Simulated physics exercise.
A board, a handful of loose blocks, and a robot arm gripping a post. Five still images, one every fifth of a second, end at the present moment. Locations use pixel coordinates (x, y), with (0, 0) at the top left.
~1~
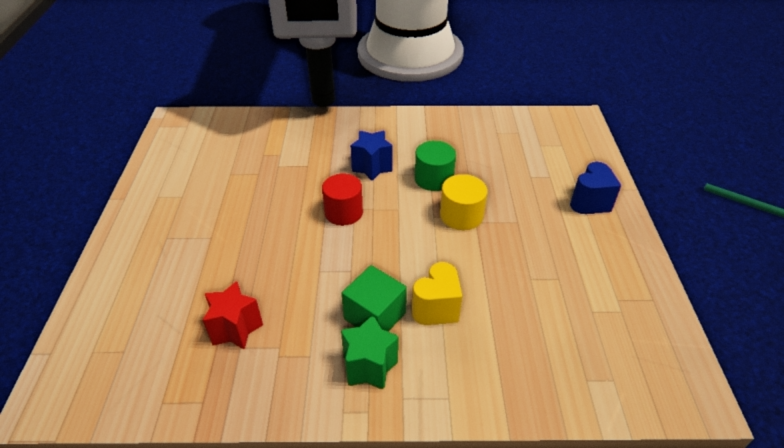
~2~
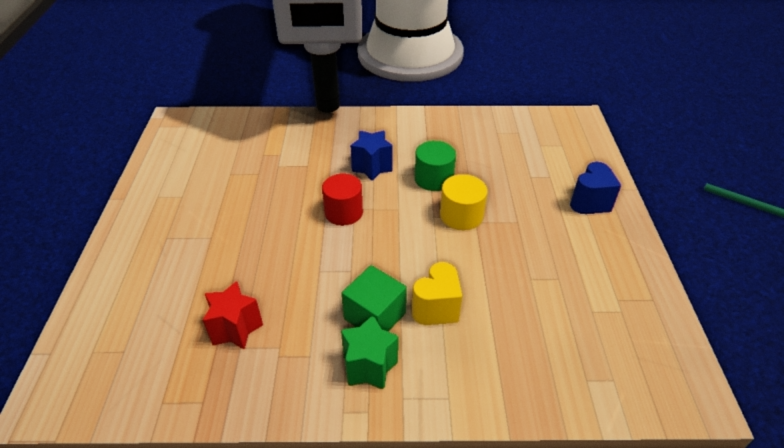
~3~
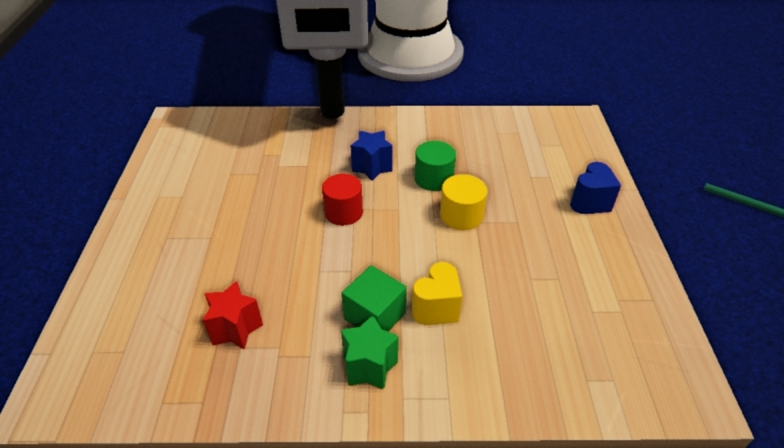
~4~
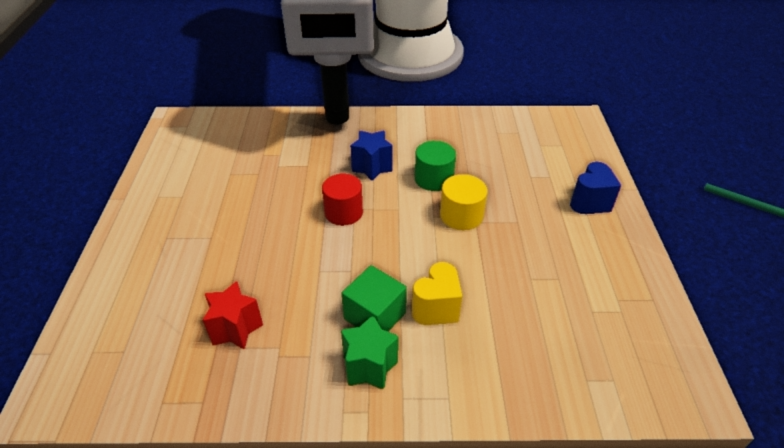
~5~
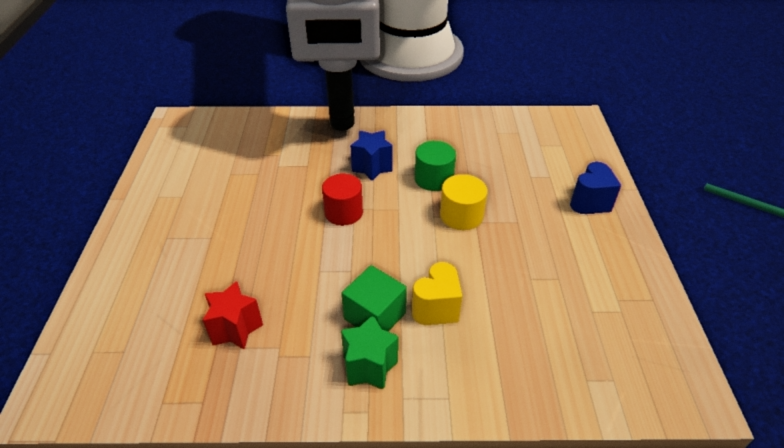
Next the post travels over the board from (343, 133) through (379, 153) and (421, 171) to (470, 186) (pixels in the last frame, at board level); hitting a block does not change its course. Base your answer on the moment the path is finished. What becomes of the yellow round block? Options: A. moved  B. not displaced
It's A.
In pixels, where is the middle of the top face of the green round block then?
At roughly (500, 176).
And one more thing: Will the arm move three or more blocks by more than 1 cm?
Yes.
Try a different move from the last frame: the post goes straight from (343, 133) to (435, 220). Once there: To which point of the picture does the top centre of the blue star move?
Located at (393, 187).
The first path, step by step. One third of the way, post at (379, 144); blue star at (373, 143).
Two thirds of the way, post at (422, 162); blue star at (378, 148), turned 45° clockwise; green round block at (450, 158).
At the end, post at (471, 177); blue star at (378, 148), turned 45° clockwise; green round block at (500, 176); yellow round block at (474, 198).
